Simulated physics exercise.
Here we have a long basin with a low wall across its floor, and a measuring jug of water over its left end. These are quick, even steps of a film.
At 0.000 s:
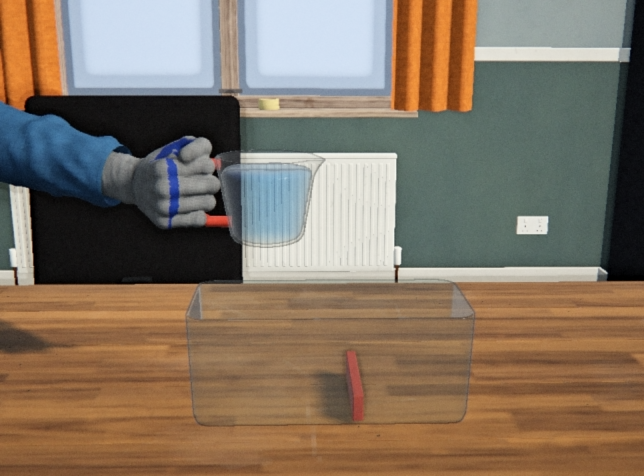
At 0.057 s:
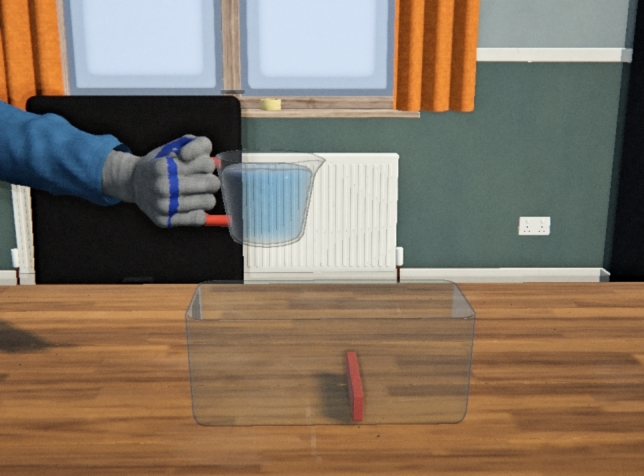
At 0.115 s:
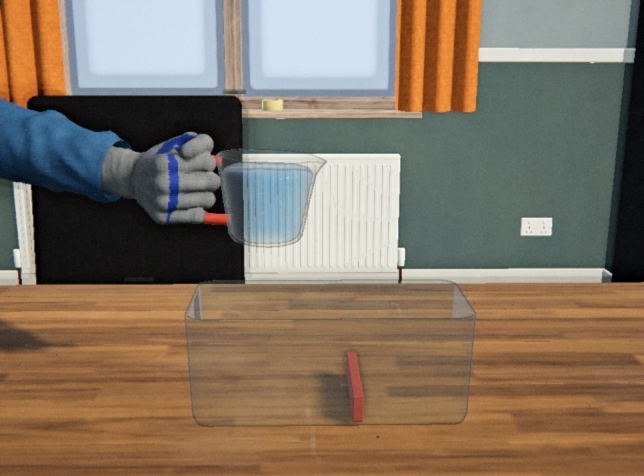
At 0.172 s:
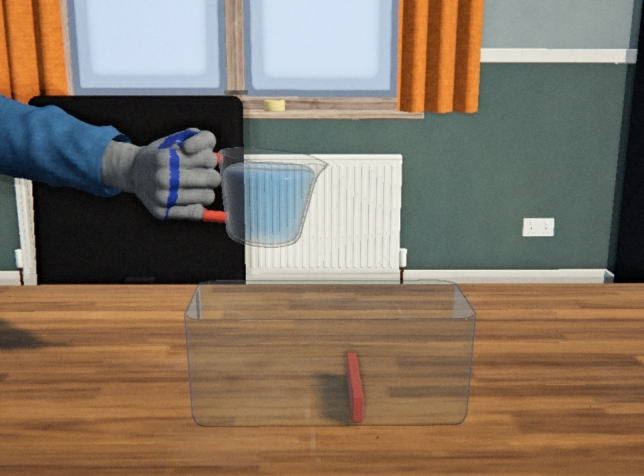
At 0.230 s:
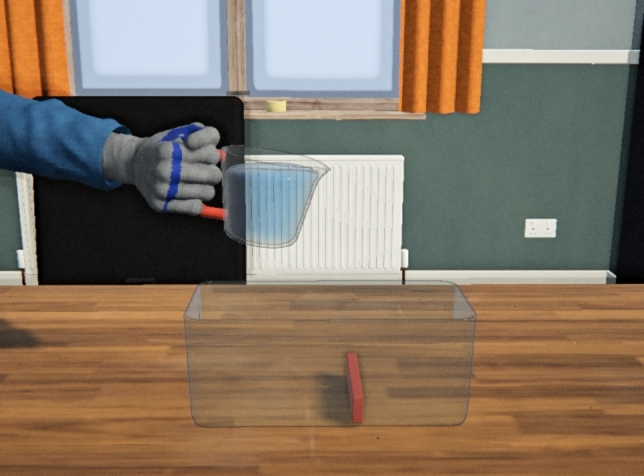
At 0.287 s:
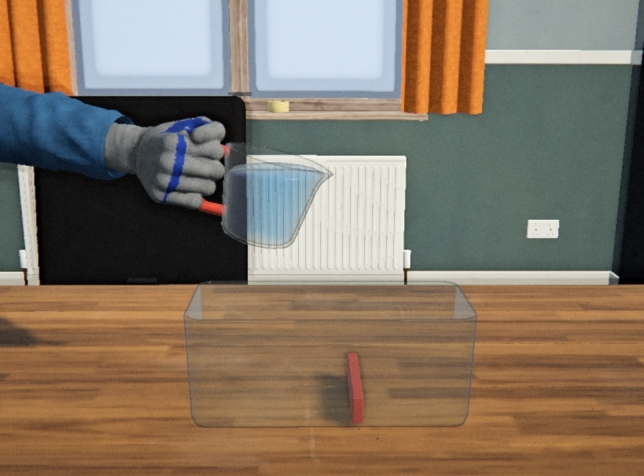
We see a gloved hand holding a clear measuring jug of blue water above the left part of a long transparent basin with a low red wall inside, then gradually tilting the jug slightly to the right.
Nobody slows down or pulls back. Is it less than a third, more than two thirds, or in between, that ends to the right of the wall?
In the end above two thirds is right of the wall.
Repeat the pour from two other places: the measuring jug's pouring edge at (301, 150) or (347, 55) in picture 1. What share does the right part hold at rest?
Roughly 65 per cent, and 70 per cent.
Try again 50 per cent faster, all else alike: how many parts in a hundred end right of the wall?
Roughly 85 in a hundred.
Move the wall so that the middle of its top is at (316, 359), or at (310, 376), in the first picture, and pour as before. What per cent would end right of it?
Near 100 % and 95 %.
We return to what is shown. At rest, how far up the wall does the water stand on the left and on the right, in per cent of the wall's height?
Left: 10 %. Right: 90 %.
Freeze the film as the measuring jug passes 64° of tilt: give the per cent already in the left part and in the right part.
Some 0 per cent left and 10 right.
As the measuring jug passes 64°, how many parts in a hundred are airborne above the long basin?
Near 20 %.
After 0.70 s the tilt is 64° and 67 per cent is still to pour, 0 is left of the wall and 12 right of it.
After 1.00 s the tilt is 93° and 16 per cent is still to pour, 5 is left of the wall and 66 right of it.
After 1.31 s the tilt is 97° and 1 per cent is still to pour, 10 is left of the wall and 88 right of it.
After 1.65 s the tilt is 97° and 0 per cent is still to pour, 14 is left of the wall and 85 right of it.
In the end 14 per cent lies left of the wall, 86 right of it and 1 outside.
